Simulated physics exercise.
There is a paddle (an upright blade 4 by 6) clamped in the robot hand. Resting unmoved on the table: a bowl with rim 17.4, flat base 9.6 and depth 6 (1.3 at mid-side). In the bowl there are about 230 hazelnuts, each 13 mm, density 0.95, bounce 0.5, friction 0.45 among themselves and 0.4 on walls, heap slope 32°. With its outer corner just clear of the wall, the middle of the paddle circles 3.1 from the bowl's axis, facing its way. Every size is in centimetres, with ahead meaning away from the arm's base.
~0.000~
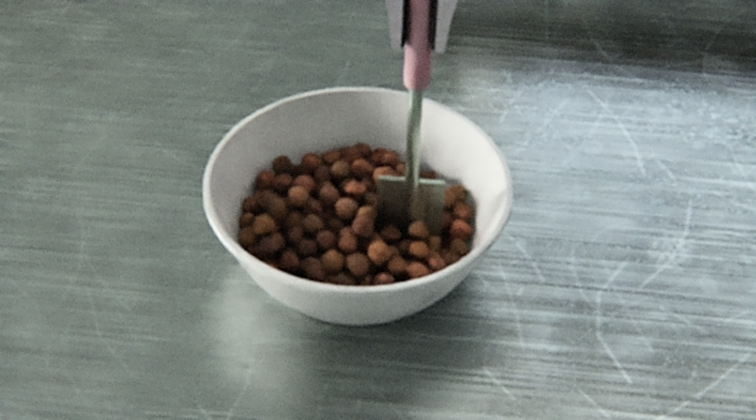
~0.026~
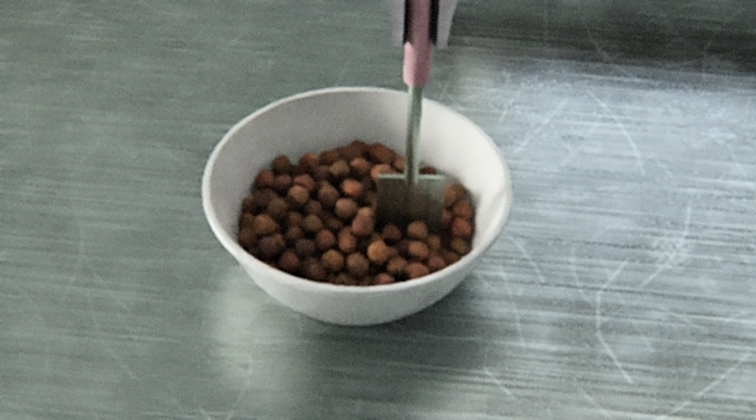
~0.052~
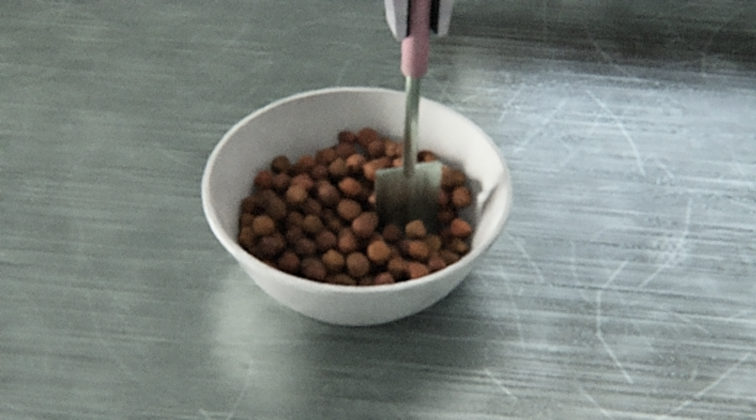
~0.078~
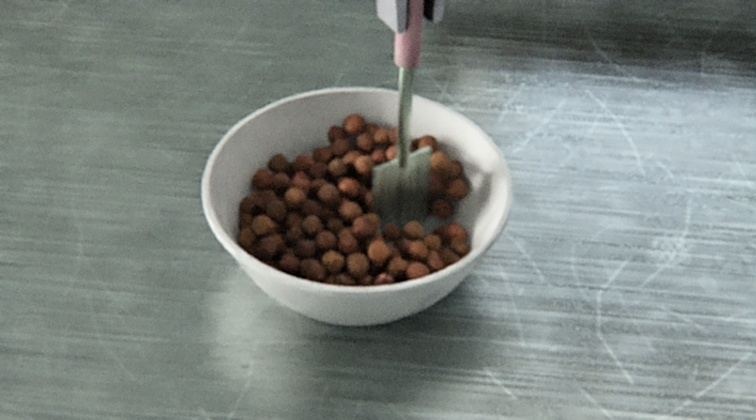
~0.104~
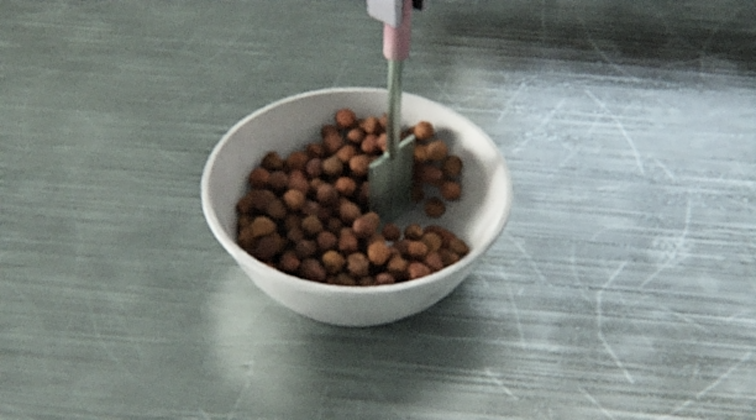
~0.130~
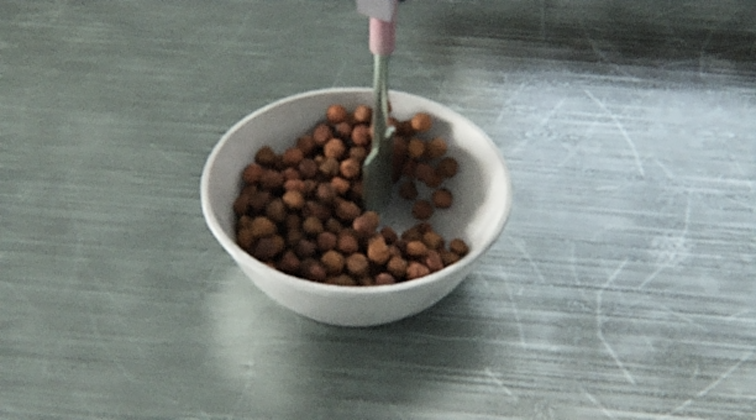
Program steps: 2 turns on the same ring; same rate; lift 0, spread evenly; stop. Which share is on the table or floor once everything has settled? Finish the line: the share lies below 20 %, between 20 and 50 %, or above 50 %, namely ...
... below 20 %.
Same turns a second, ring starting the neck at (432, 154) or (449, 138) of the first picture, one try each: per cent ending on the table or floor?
Near 30 and 40 in a hundred, one try each.
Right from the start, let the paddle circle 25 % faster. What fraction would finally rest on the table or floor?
Estimate: Near 15 in a hundred.
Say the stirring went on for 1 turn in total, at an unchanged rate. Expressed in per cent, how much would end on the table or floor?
Then roughly 5 percent.
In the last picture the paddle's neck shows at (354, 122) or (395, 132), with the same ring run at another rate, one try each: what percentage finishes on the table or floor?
Near 25 in a hundred for the first and near 5 in a hundred for the second.
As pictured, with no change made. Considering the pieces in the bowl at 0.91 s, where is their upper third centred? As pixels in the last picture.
Estimated centre: (275, 245).
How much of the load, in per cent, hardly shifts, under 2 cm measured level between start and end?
I'd guess close to 5 percent of the load.
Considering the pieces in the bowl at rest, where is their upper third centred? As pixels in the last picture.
Roughly pixel (433, 194).
By 0.52 s, 326° round, highest piece 7 above the table; 219 in the bowl, 10 on the table or floor, 3 in flight or on the tool.
By 0.91 s, 220° round, highest piece 8 above the table; 214 in the bowl, 16 on the table or floor, 2 in flight or on the tool.
By 1.31 s, 0° round, highest piece 6 above the table; 212 in the bowl, 20 on the table or floor.
By 2.01 s, 0° round, highest piece 6 above the table; 212 in the bowl, 20 on the table or floor.
Final count, 212 in the bowl, 20 on the table or floor. That is 9 % on the table or floor.
